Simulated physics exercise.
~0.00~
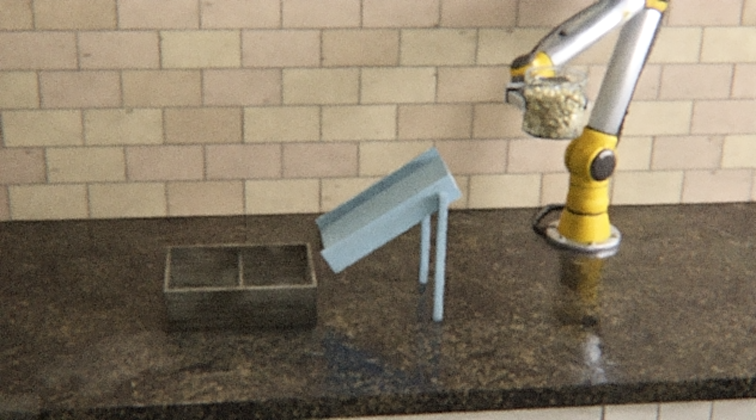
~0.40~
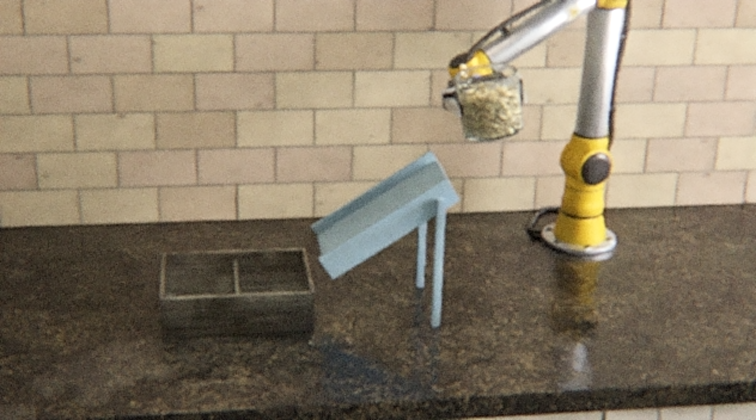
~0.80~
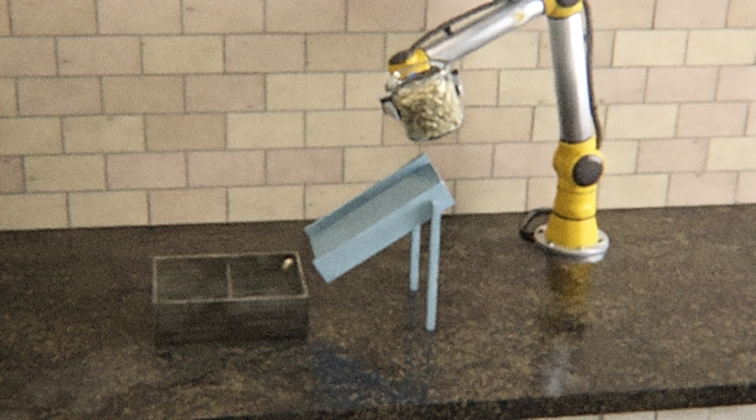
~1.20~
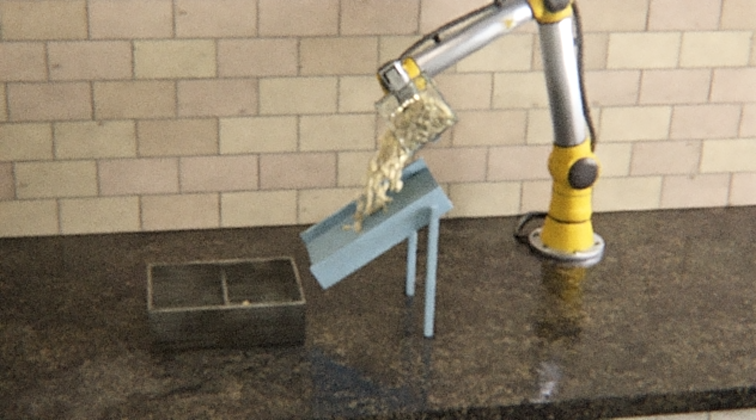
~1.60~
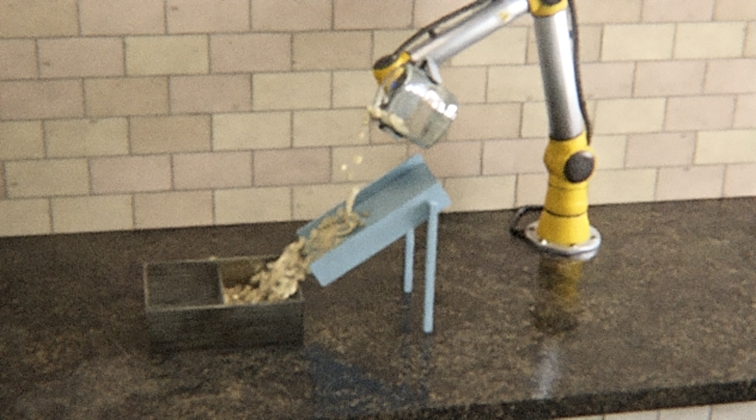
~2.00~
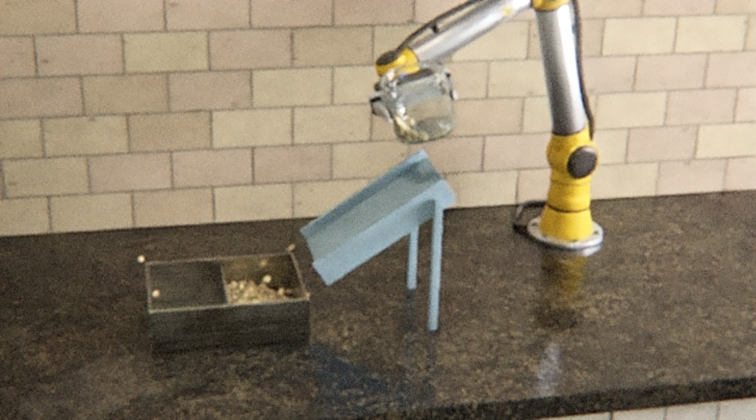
On a dark stone counter, a robot arm tipping beans from a clear tumbler down a blue chute, mostly filling a box's right compartment.
